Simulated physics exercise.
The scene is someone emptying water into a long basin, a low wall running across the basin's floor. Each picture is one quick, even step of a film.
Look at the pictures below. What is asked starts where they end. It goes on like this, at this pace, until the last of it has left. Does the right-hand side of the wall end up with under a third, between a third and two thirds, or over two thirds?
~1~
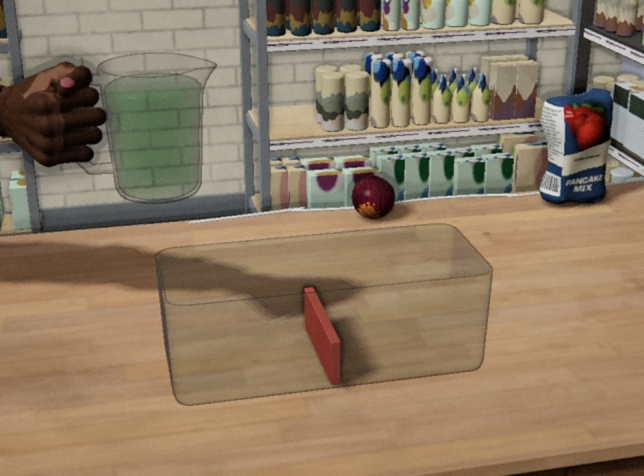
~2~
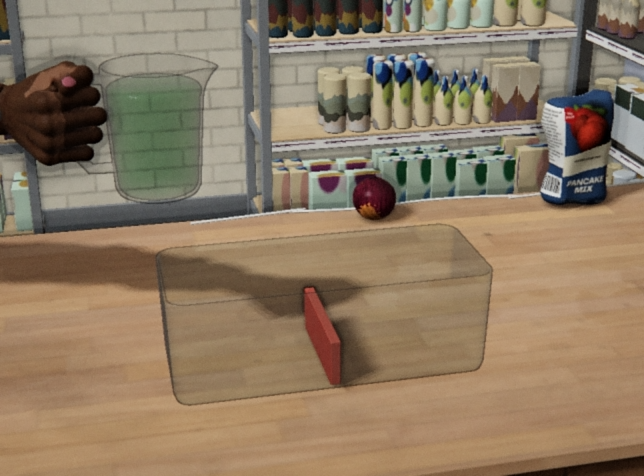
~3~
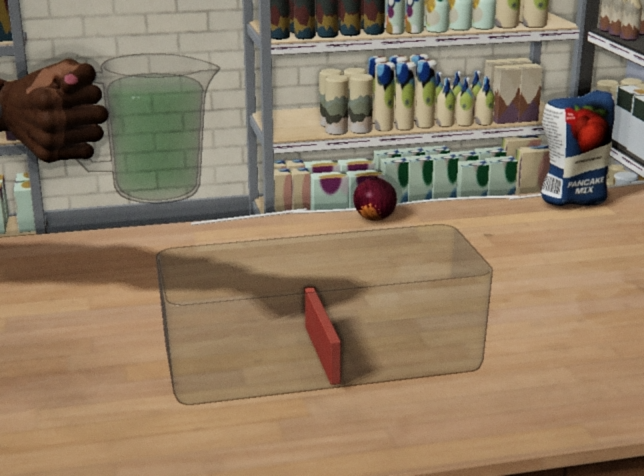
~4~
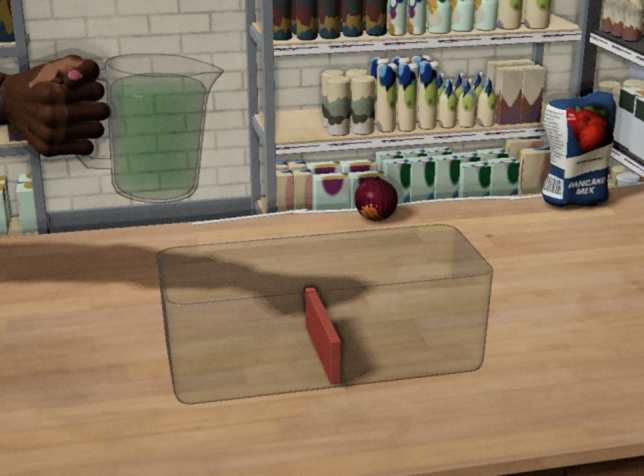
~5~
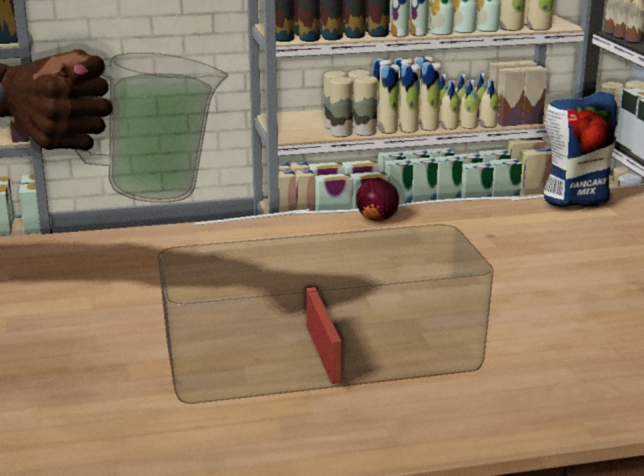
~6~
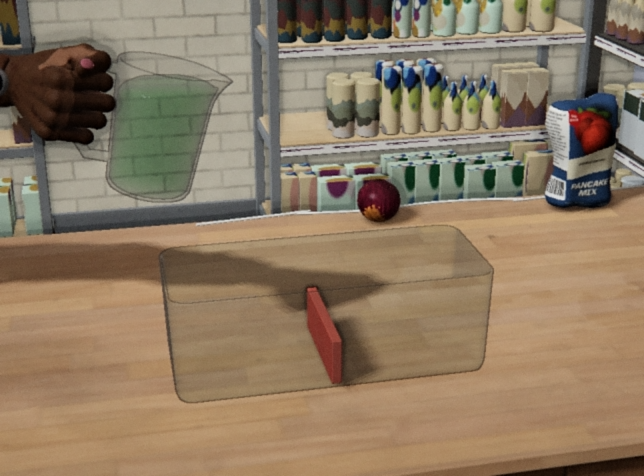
It ends up with under a third.
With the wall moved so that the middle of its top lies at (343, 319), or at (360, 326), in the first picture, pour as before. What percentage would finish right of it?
Record: Case 1 near 5 %, case 2 near 15 %.
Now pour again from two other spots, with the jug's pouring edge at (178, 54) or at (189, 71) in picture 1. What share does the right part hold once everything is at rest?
In order, some 5 and 5 percent.
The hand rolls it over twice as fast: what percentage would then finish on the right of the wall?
Near 5 %.
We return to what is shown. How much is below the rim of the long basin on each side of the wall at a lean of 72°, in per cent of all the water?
About 5 per cent left, 0 per cent right.
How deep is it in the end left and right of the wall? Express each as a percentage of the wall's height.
The left reads 50 in a hundred and the right 10 in a hundred.
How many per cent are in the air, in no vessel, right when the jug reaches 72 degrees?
Something like 20 per cent of it.
A moment on, the jug is tipped part way and 79 per cent is still to pour, 3 is left of the wall and 0 right of it.
Next, the jug is tipped right over and 26 per cent is still to pour, 41 is left of the wall and 10 right of it.
Then the jug is tipped right over and 1 per cent is still to pour, 78 is left of the wall and 10 right of it.
Later the jug is tipped right over and 0 per cent is still to pour, 83 is left of the wall and 11 right of it.
At rest 83 per cent lies left of the wall, 11 right of it and 5 outside.
